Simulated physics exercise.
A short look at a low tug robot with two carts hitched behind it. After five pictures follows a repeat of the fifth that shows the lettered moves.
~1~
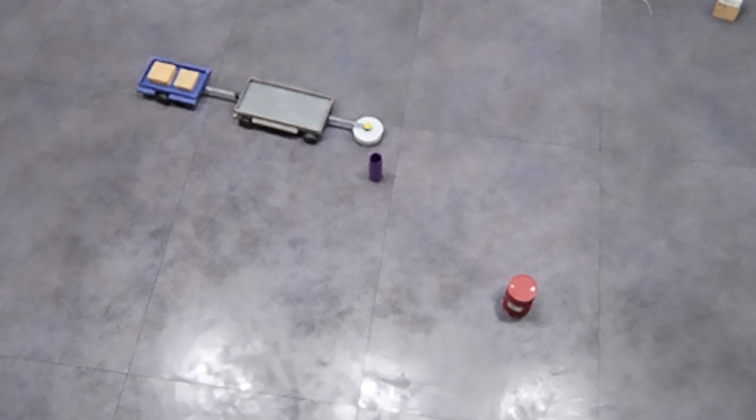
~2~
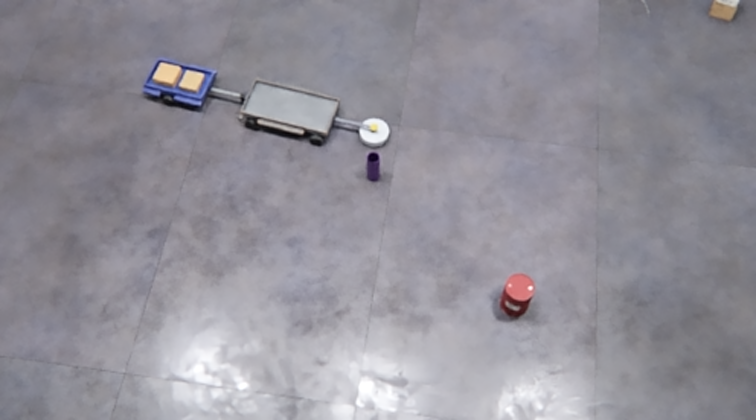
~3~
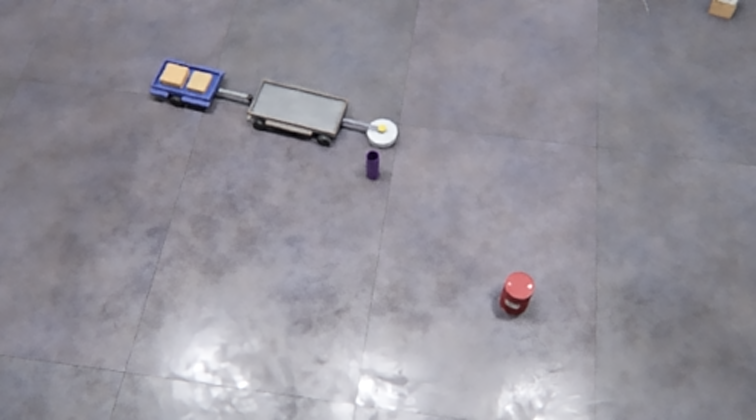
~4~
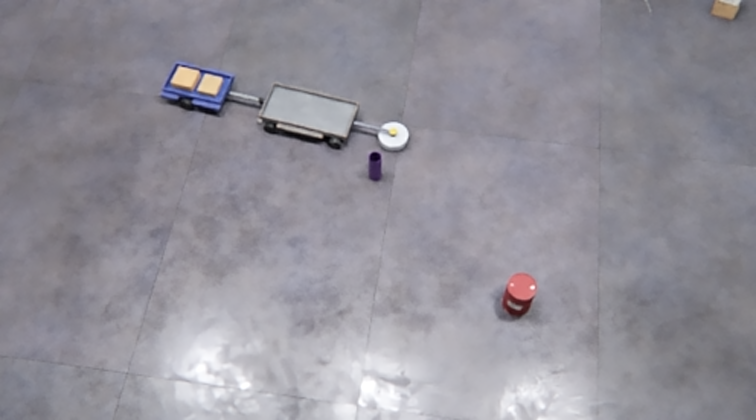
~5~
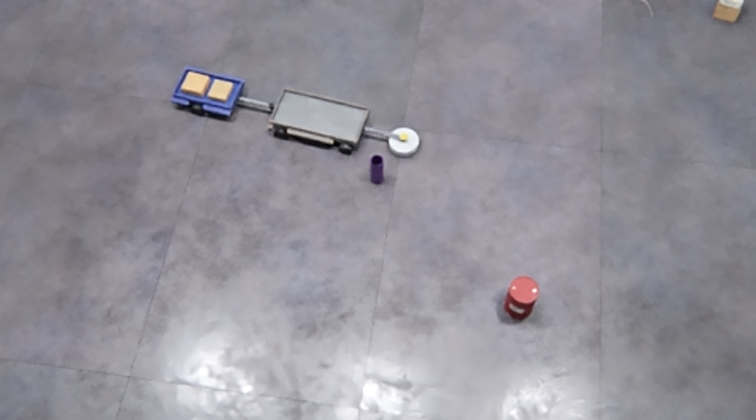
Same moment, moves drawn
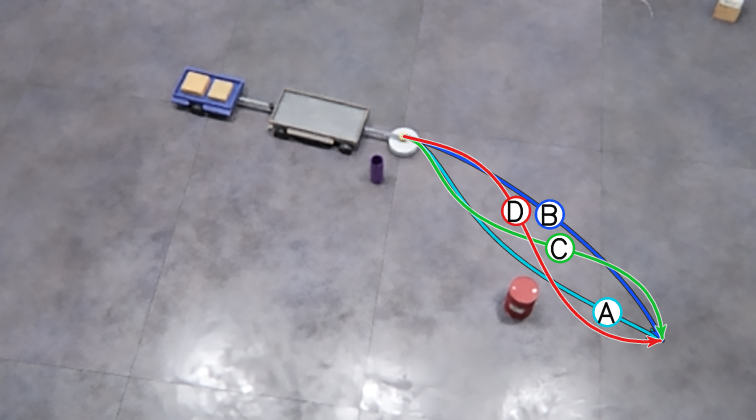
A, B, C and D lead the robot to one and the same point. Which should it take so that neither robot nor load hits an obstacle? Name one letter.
The robot should drive B.
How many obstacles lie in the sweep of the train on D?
In all, one.
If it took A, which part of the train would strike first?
The grey cart touches first.
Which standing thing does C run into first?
First the purple post.
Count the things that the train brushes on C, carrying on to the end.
In all, one.
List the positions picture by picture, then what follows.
The first frame shows grey cart (285, 106); blue cart (174, 79); red drum (517, 304).
The second frame shows robot (374, 132); grey cart (290, 107); blue cart (180, 81); purple post (373, 176).
The third frame shows robot (382, 132); grey cart (298, 108); blue cart (187, 81); purple post (373, 175).
The fourth frame shows robot (393, 136); grey cart (309, 111); blue cart (198, 85); purple post (375, 176).
The fifth frame shows robot (404, 141); grey cart (320, 117); blue cart (208, 90); purple post (377, 179); red drum (518, 306).
On the copy, A from (404, 136) via (503, 245) to (660, 339); B from (404, 136) via (545, 211) to (662, 340); C from (404, 136) via (525, 238) to (662, 339); D from (404, 136) via (526, 230) to (660, 341).
On B. First, robot (504, 187), last cart (309, 115).
Then, robot (596, 259), last cart (410, 147).
Finally, robot (660, 344), last cart (491, 189); nothing has been touched.
By contrast, A meets the red drum and purple post; C meets the purple post; D meets the red drum.
